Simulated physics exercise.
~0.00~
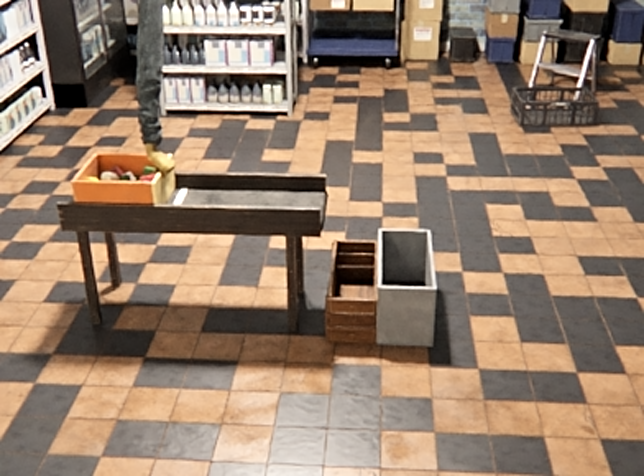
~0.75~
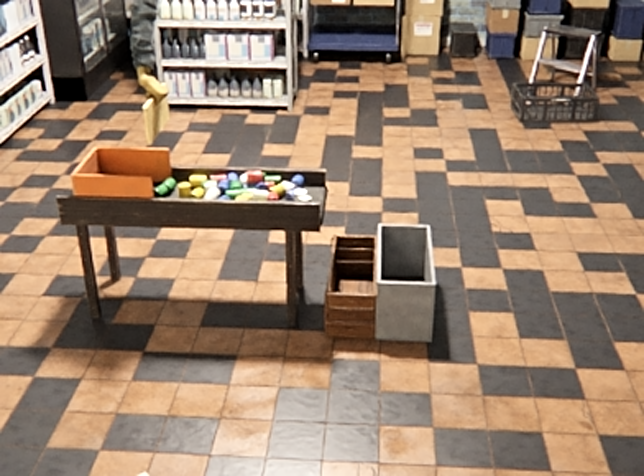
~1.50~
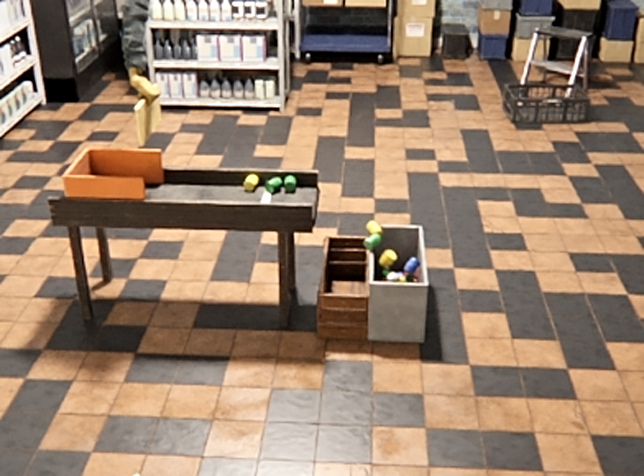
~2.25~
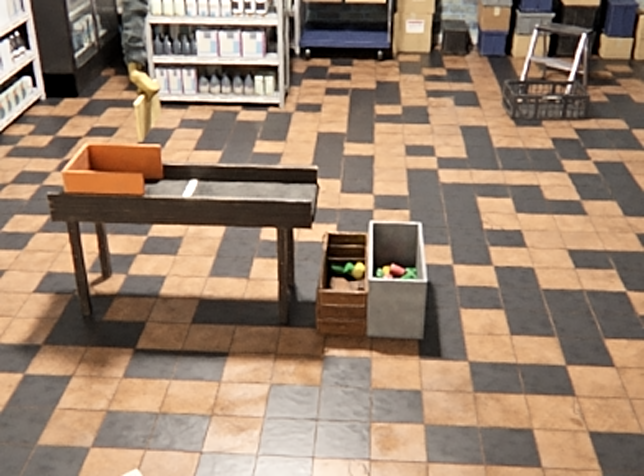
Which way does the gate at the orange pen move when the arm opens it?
The gate moves up, lifted clear of the pen and held above the belt by the arm.
